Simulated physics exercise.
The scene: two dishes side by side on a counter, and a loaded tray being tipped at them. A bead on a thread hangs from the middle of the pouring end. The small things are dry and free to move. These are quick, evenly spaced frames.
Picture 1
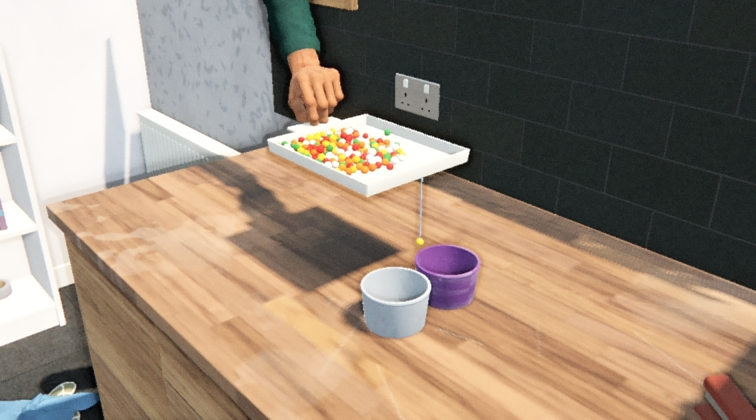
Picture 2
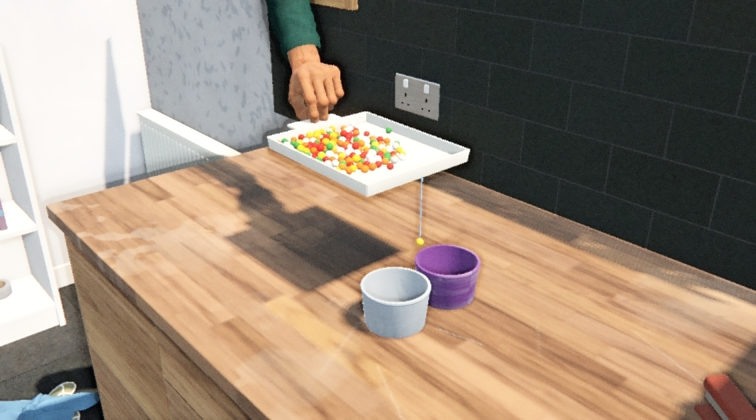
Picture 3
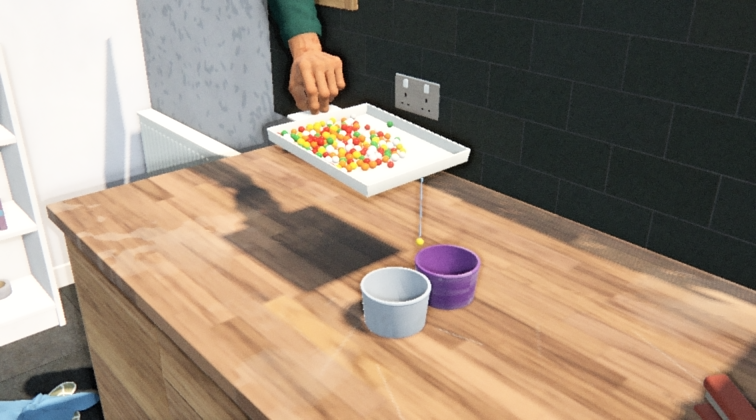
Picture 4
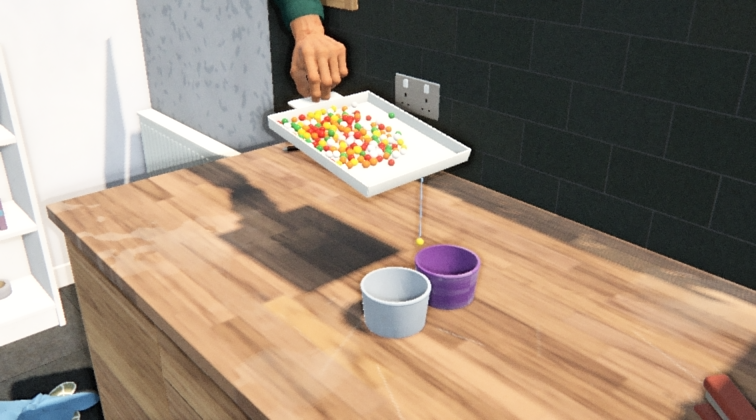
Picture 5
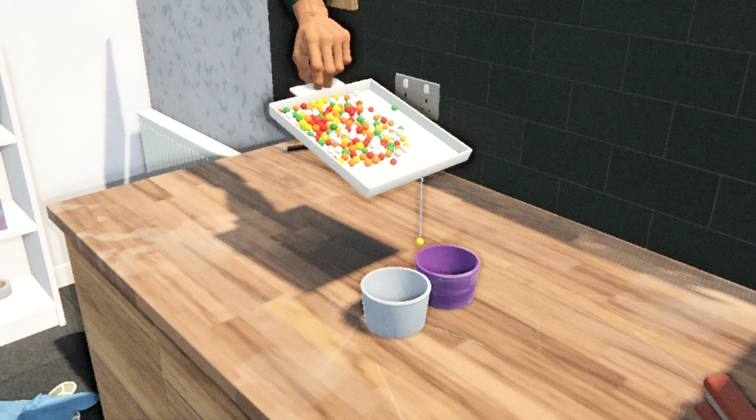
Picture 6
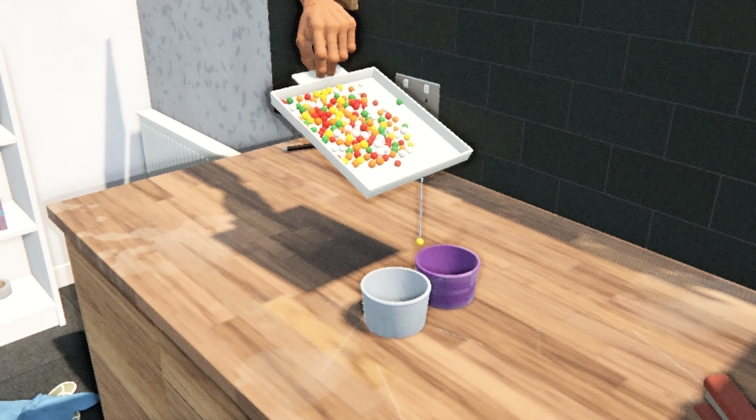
White tray of small multicoloured beads tilting steadily as a hand raises its back end near two dishes on a wooden counter.
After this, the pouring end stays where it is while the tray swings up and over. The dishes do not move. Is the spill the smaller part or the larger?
In the dishes lies the larger part of it.
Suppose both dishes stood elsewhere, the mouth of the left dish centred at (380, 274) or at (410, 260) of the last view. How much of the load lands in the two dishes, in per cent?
About 30 and 20 per cent.
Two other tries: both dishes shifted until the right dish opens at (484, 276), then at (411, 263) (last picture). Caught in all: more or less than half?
In turn: Under half; under half.
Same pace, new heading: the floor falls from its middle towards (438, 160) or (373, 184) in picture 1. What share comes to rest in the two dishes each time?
The first gives 0 %, the second 40 %.
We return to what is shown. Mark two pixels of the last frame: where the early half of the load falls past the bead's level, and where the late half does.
Early half (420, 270), late half (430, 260).
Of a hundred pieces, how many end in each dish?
Left dish near 40 in a hundred; right dish near 30.
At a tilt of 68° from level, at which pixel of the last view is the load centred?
Around (403, 167).
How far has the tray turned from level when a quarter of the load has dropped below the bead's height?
At about 90°.
Soon after the last picture, tray tipped steeply; most on the tray; a stray few in the left dish; a stray few outside both; a small part in the air.
A little later, tray tipped past a quarter turn; about a quarter on the tray; about a quarter in the left dish; a small part in the right dish; a small part outside both; about a third in the air.
Later still, tray tipped past a quarter turn; about half in the left dish; about a quarter in the right dish; about a quarter outside both.
By the end, tray tipped past a quarter turn; about half in the left dish; about a quarter in the right dish; about a quarter outside both.
